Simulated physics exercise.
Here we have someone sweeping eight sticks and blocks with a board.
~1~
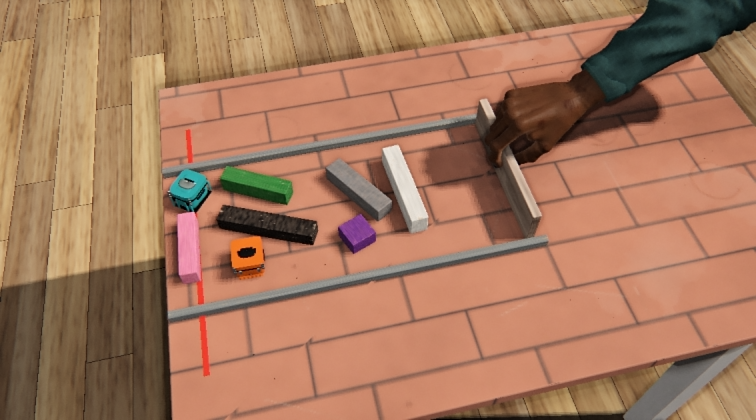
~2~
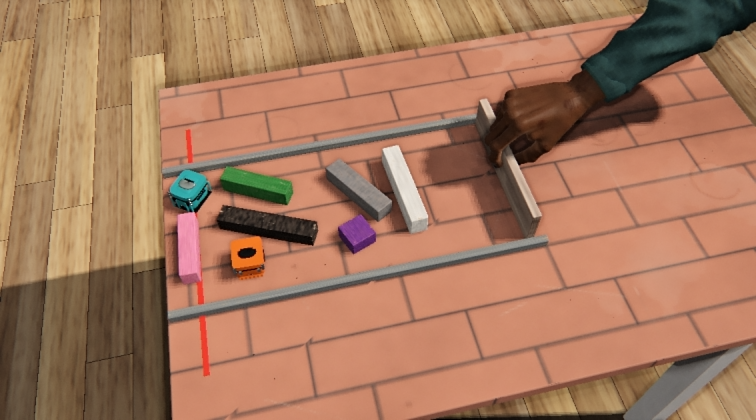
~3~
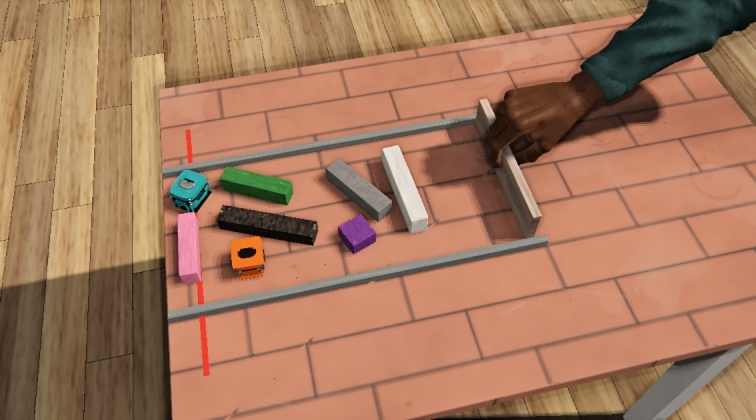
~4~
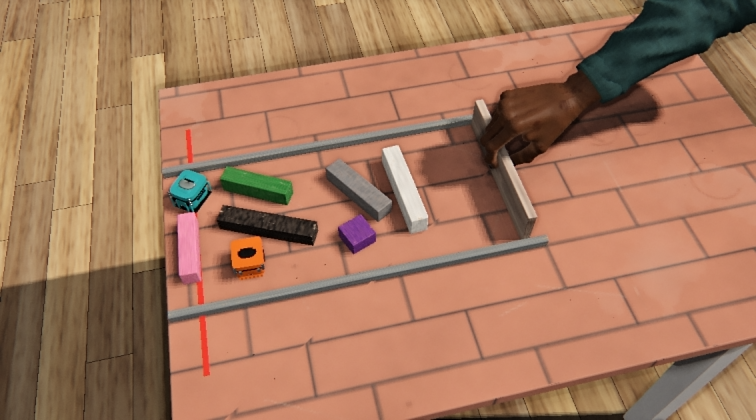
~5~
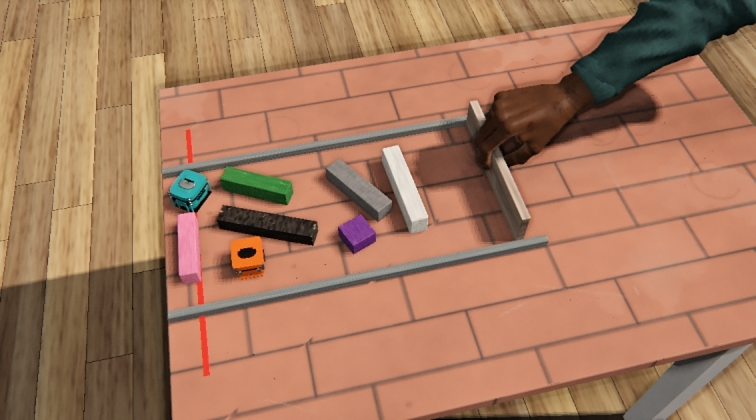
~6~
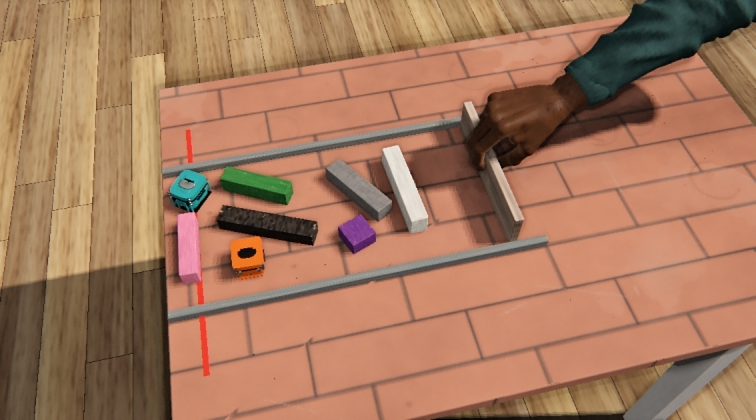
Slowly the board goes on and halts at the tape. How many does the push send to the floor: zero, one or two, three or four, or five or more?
Here the number that fall off is five or more.
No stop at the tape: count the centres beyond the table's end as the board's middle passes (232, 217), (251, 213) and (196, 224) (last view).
Past the end: 2, 0 and 5.
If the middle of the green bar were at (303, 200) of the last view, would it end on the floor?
Then it falls.
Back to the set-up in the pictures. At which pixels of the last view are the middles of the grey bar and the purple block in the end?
About (165, 224), and the other about (178, 290).
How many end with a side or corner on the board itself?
In contact: 2.
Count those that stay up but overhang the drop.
It comes to 2.
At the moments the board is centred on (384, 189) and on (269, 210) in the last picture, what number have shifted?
3 and 8.
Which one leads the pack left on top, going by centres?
The grey bar.
Soon after, none off yet; pink bar at rest near (189, 247); turquoise case at rest near (190, 191); orange case at rest near (249, 258).
In the end, the number that fall off is five or more; gone, black bar, green bar, orange case, turquoise case and pink bar.
